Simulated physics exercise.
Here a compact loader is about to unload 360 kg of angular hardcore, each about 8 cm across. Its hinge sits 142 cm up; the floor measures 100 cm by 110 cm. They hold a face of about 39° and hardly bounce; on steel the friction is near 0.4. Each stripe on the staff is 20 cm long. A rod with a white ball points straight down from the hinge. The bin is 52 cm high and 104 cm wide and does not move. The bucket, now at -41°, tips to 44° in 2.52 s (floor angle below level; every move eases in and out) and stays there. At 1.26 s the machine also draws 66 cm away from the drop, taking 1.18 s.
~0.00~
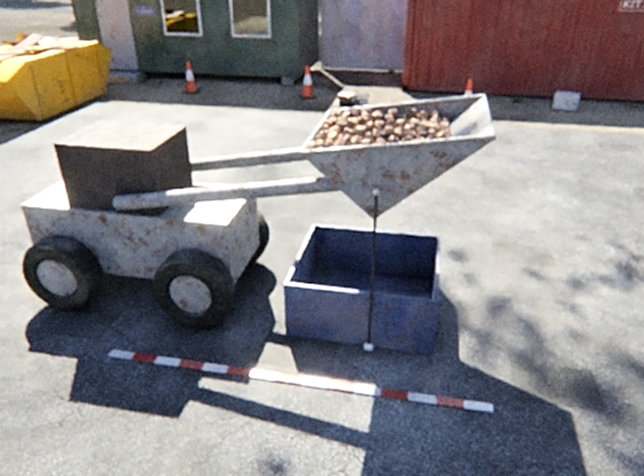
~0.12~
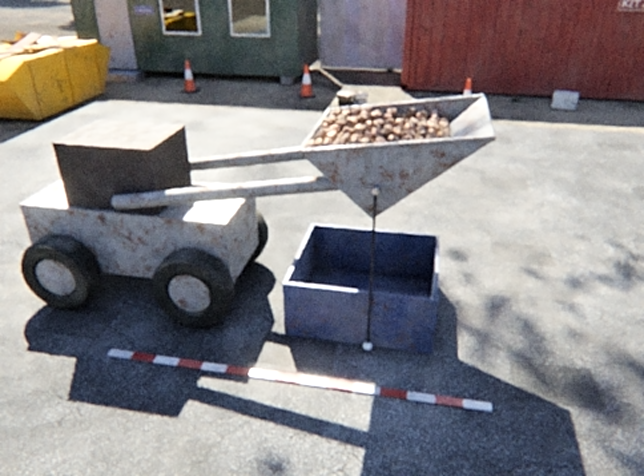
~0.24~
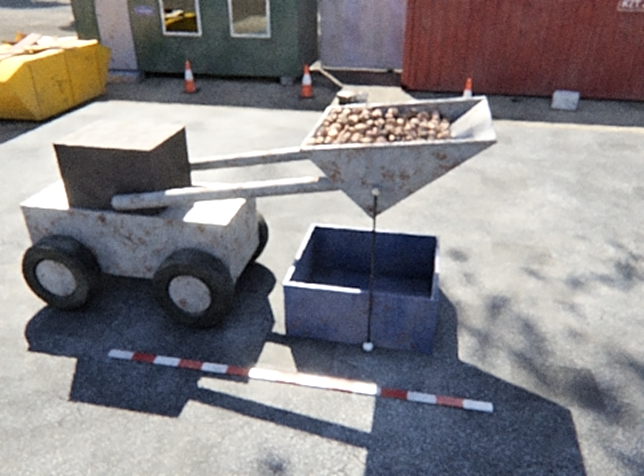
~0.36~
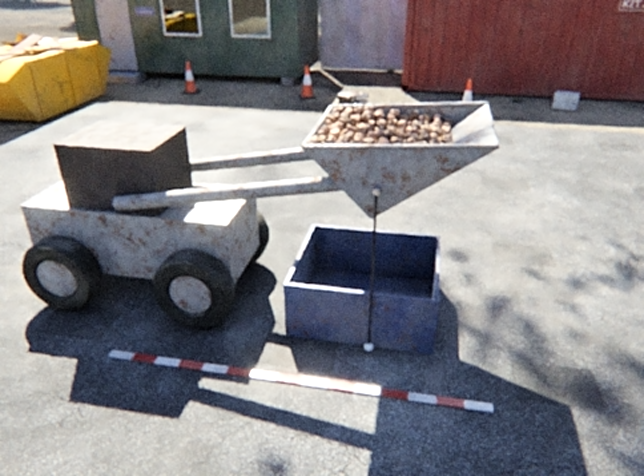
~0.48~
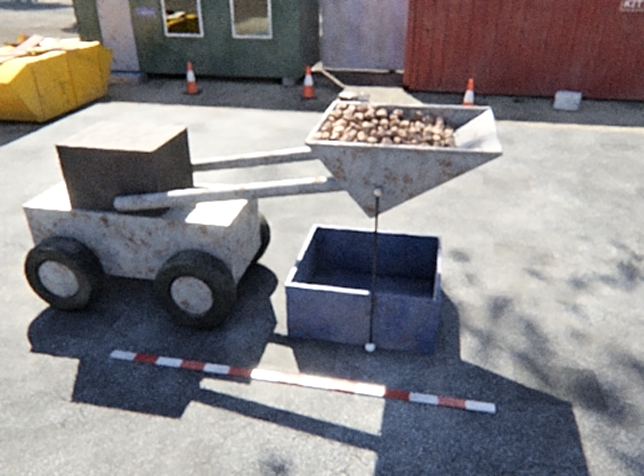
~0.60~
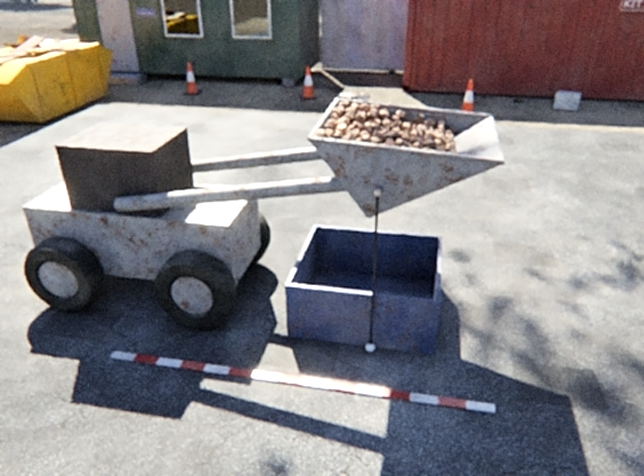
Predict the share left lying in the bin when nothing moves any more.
Roughly 90 per cent ends in the bin.
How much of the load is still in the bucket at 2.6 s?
About 15 per cent.
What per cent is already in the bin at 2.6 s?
About 75 per cent by then.
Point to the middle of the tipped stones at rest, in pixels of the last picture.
Near (399, 295).
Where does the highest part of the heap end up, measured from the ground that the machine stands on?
About 48 cm above it.
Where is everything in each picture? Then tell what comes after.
In the first frame, the bucket is at -41°, its lip at (496, 137); the top of the load is at (390, 119).
In the second frame, the bucket is at -40°, its lip at (495, 138); the top of the load is at (381, 118); the stones move at 0.0 m/s on average.
The third frame shows lip at (497, 141), floor tilted -39°, highest stones at (366, 116); the stones move at 0.1 m/s on average.
In the fourth frame, the bucket is at -36°, its lip at (499, 147); the top of the load is at (354, 117); the stones move at 0.1 m/s on average.
The fifth frame shows lip at (503, 154), floor tilted -33°, highest stones at (351, 115); the stones move at 0.1 m/s on average.
The sixth frame shows lip at (504, 162), floor tilted -29°, highest stones at (345, 114); the stones move at 0.1 m/s on average.
After 1.9 s the floor is at 31°; 86 % in the bucket, 12 % in the bin, 2 % beside or beyond the bin; the foremost stones are at (445, 243).
After 2.6 s the floor is at 44°; 13 % in the bucket, 76 % in the bin, 11 % beside or beyond the bin; the foremost stones are at (498, 331).
After 3.0 s the floor is at 44°; 0 % in the bucket, 88 % in the bin, 11 % beside or beyond the bin; the foremost stones are at (504, 328).
After 5.7 s the floor is at 44°; 0 % in the bucket, 89 % in the bin, 11 % beside or beyond the bin; the foremost stones are at (504, 328).
